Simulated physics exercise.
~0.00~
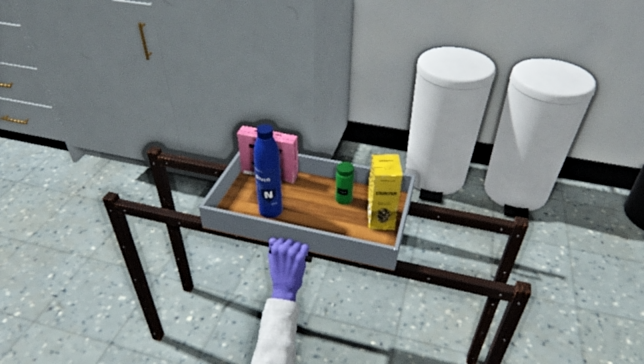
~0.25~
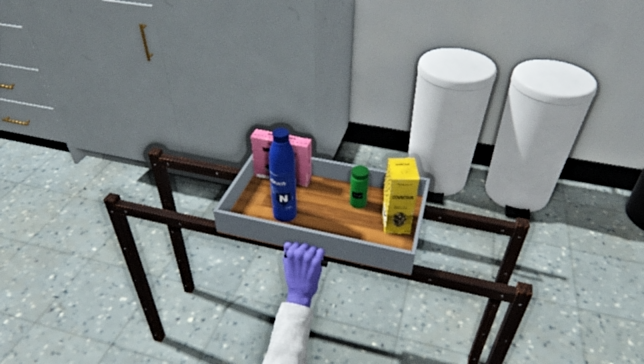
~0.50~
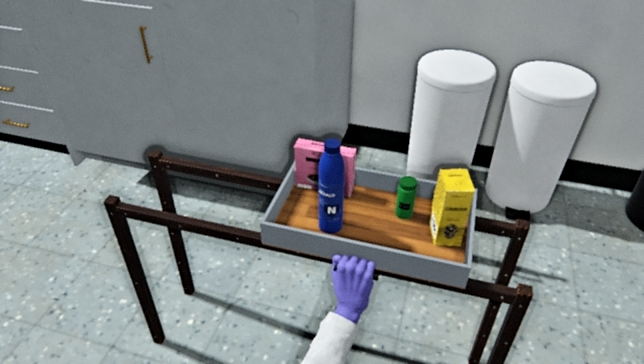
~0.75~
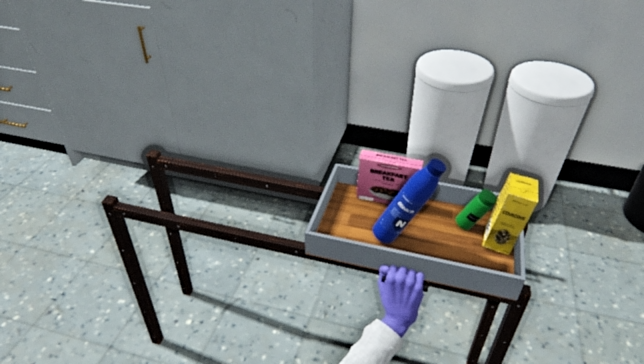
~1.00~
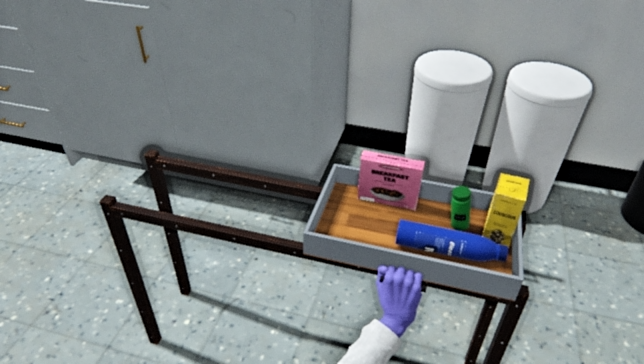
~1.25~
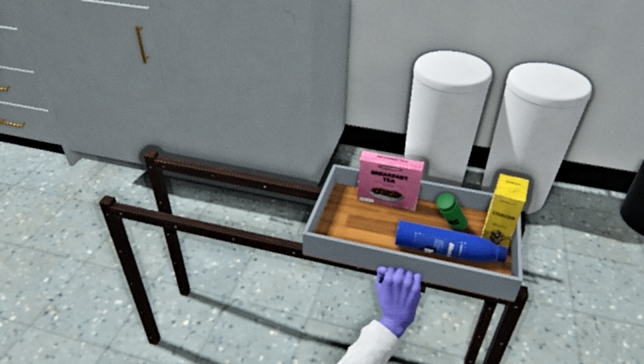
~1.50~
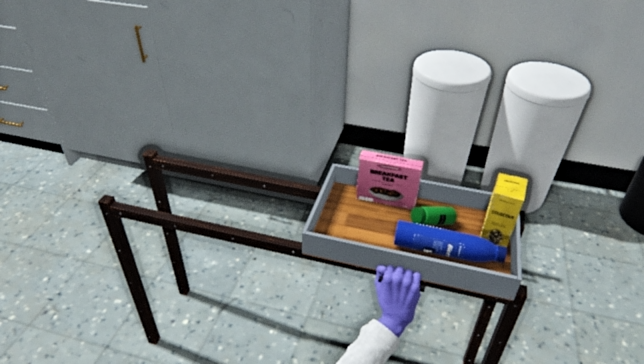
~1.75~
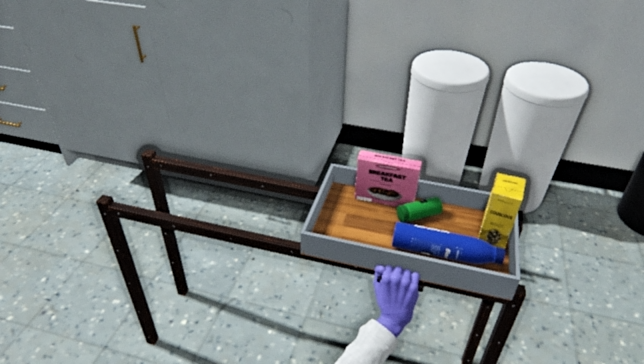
A tray pulled right by a gloved hand stops, and the blue and green bottles topple.
